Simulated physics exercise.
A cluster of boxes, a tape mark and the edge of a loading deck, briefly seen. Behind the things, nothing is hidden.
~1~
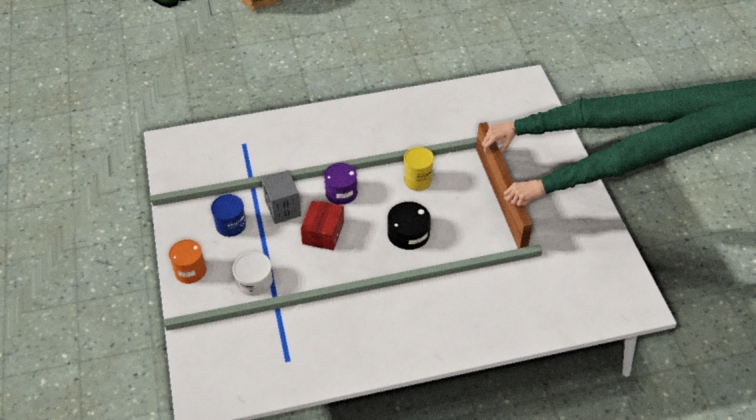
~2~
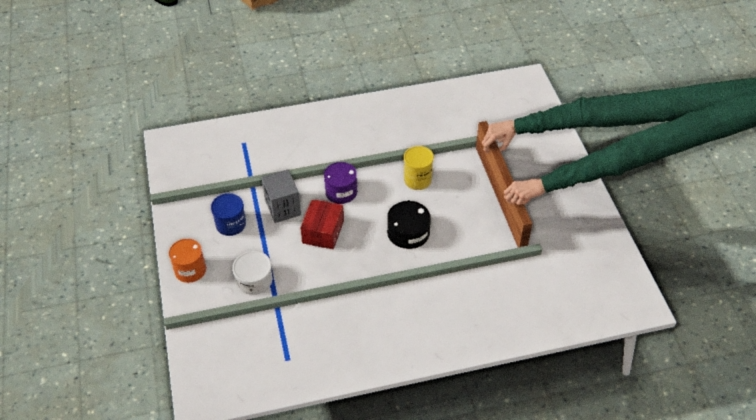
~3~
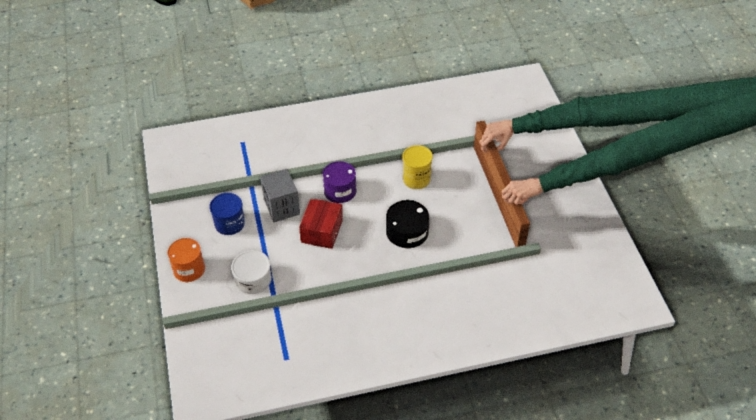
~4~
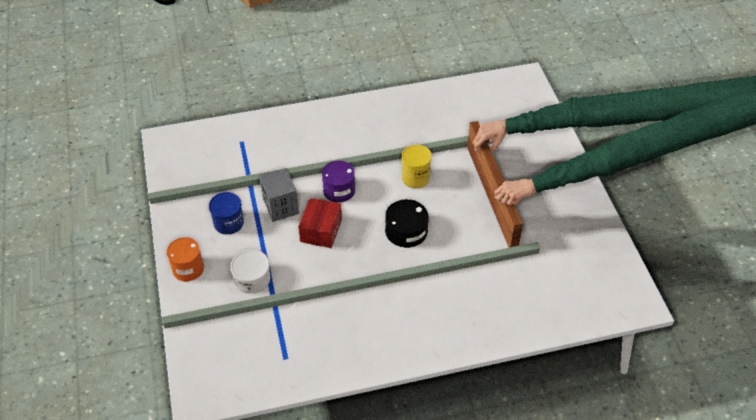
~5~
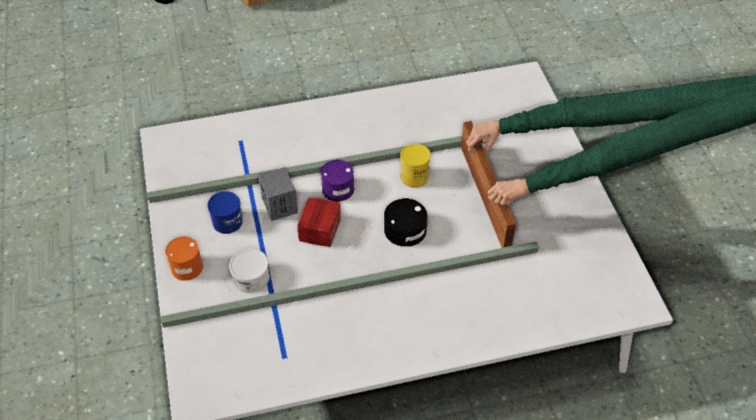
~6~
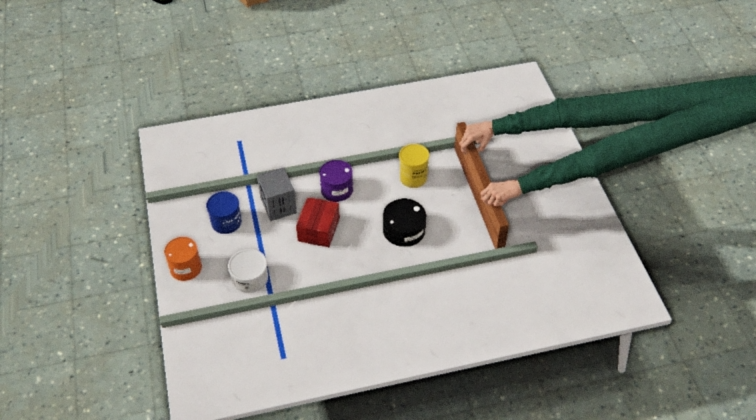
Two green-sleeved arms slide a wooden plank a short way left between two rails on a white table, toward a yellow pail, a black canister and other containers and boxes, which stay in place around a blue line.
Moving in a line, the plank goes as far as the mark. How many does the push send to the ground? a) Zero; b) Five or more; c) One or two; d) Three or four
a.
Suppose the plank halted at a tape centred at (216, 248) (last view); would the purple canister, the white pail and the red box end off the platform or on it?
Outcome - purple canister: It stays up there; white pail: It stays up there; red box: It stays up there.
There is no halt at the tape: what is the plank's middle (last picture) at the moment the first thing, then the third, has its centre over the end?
At (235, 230) for the first, at (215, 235) for the third.
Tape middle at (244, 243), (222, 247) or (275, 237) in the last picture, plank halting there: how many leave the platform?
Tallies in the order given: 0, 1, 0.
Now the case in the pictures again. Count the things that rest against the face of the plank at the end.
2 are in contact with it.
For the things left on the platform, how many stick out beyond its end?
The figure is 0.
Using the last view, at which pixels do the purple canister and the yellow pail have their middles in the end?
They end up close to (210, 196) and (238, 203).
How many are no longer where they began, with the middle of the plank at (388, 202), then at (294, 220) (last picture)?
At the first spot 3, then 7.
Soon after, none off yet; orange canister at rest near (183, 259); blue pail at rest near (225, 213); white pail at rest near (249, 271).
Then, none off yet; orange canister at rest near (183, 259); blue pail moved about its own width near (204, 224); white pail at rest near (249, 271).
At rest, the number that fall off is zero.
